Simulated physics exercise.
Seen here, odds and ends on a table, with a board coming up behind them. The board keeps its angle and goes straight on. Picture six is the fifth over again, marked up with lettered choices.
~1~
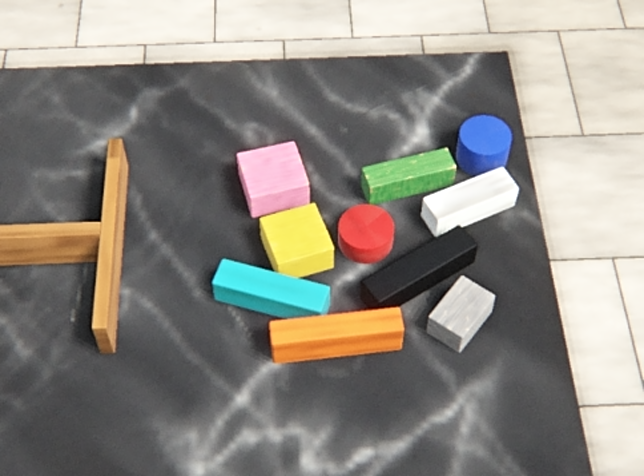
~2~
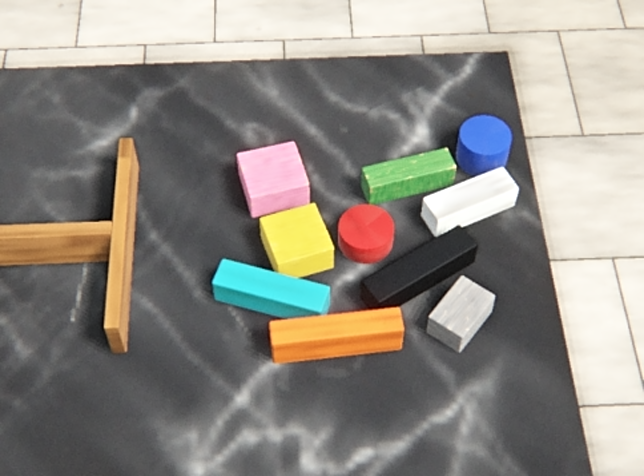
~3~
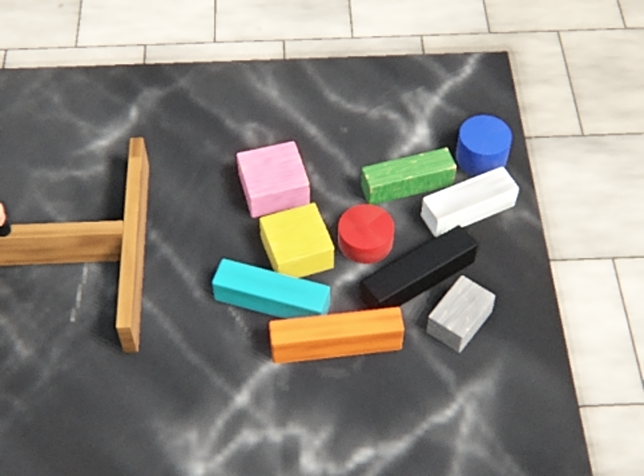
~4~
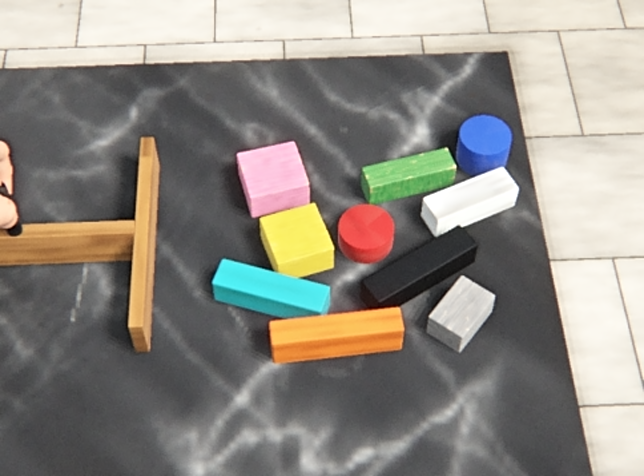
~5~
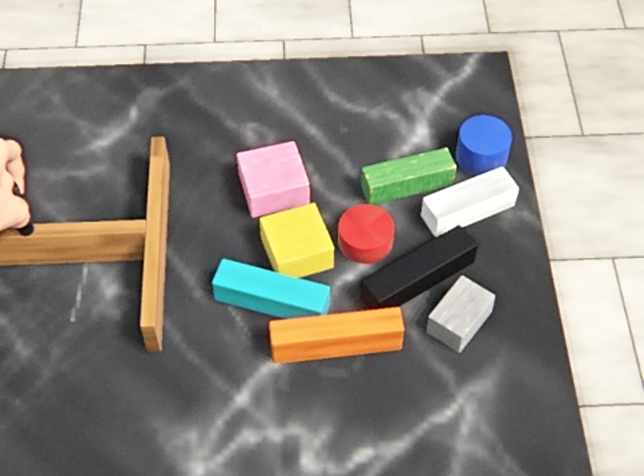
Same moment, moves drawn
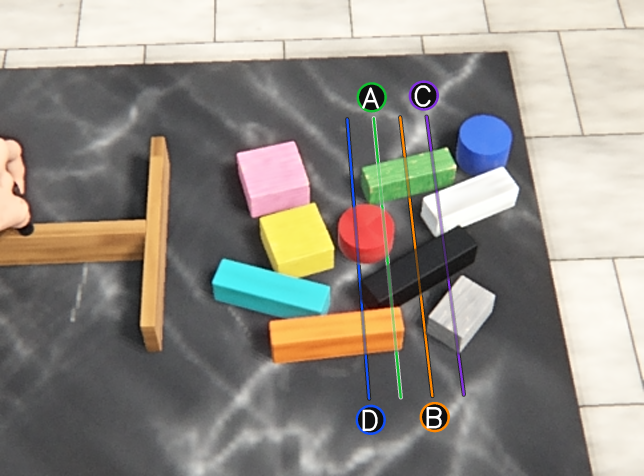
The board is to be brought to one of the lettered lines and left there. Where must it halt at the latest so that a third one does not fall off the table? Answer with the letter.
As far as mark C.
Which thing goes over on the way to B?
The white stick goes over.
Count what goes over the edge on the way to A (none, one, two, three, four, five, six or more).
The count is none.
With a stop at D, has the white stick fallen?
By then, no.
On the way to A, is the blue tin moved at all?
Yes.
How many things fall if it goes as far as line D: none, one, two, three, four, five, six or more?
By then, none.
On the marked copy, A at (386, 245); B at (415, 244); C at (444, 243); D at (357, 247).
Following C. Soon after the start, board (257, 221); black stick (432, 267); turquoise stick (326, 297).
Later, board (360, 217); blue tin (510, 134); white stick (511, 192).
In the end, board (441, 214); green bar over the edge; white stick over the edge; two fallen.
As for the rest, A is within the limit but short; B is within the limit but short; D is within the limit but short.
